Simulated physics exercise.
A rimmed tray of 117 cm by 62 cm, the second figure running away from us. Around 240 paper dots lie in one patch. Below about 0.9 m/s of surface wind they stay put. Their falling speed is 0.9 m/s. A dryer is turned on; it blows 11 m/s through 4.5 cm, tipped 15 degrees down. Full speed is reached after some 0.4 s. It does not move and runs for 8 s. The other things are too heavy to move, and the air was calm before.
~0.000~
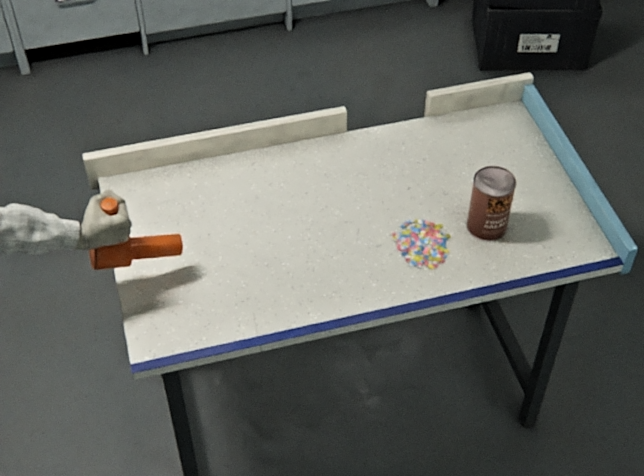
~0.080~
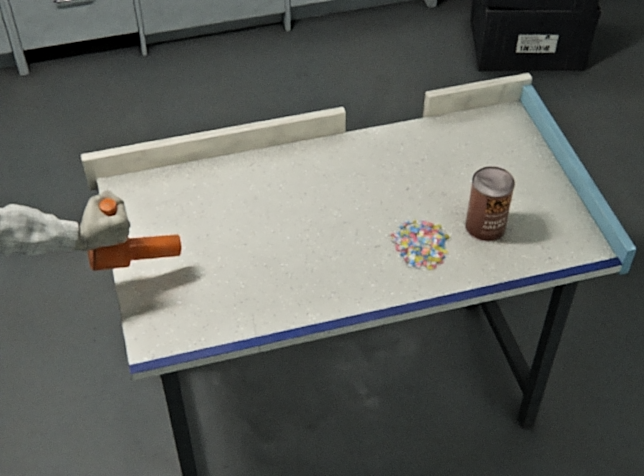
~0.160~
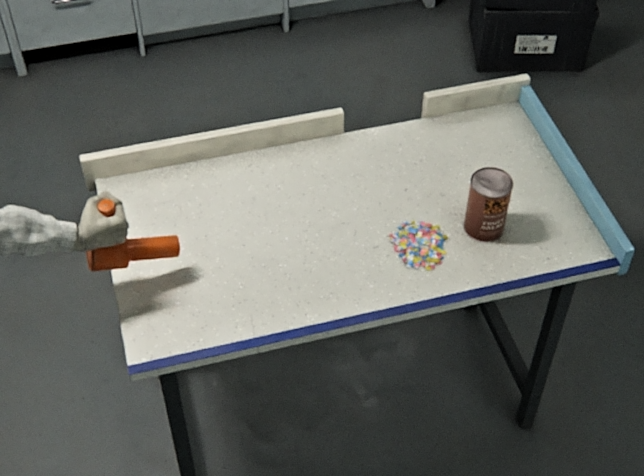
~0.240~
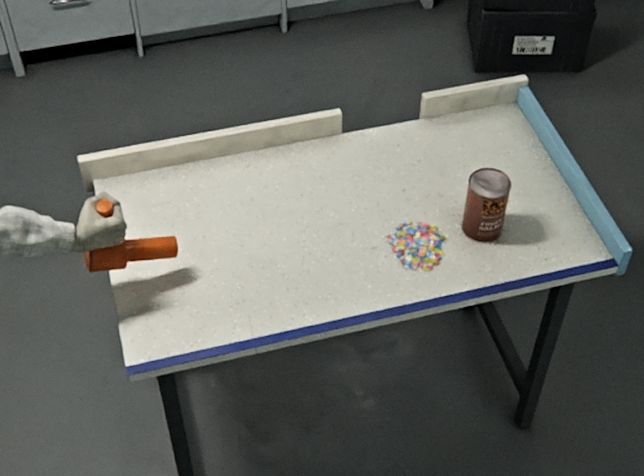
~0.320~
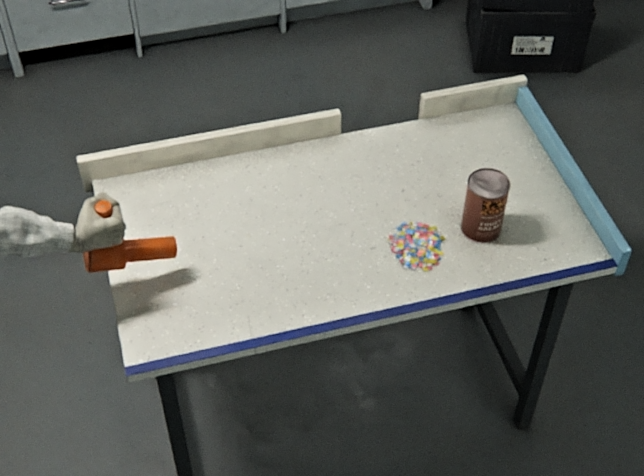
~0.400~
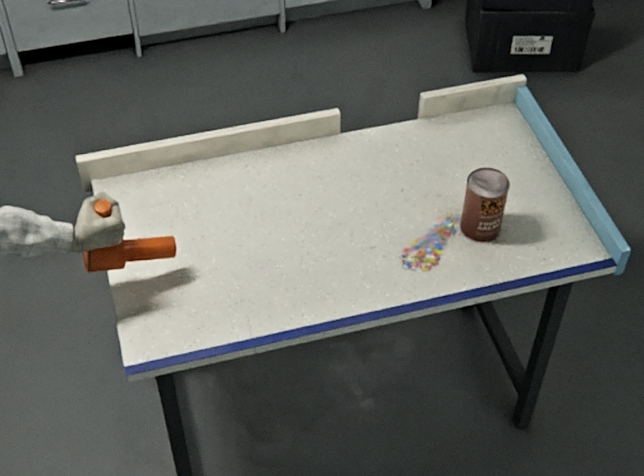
Colourful paper dots lie still in a patch, then some shift right toward the tin.
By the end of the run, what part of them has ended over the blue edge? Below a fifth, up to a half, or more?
By then over half are over the blue edge.
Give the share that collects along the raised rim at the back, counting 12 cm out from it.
Some 0 per cent.
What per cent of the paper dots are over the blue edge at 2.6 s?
Near 100 %.
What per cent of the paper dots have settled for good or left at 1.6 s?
About 90 %.
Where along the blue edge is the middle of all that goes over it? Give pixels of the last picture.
At about (558, 279).
After 1.6 s, 9 % are on the move or not yet settled, 95 % are over the blue edge.
After 2.6 s, 3 % are on the move or not yet settled, 98 % are over the blue edge.
After 4.4 s, 2 % are on the move or not yet settled, 98 % are over the blue edge.
After 8.0 s, at the end, 99 % are over the blue edge.
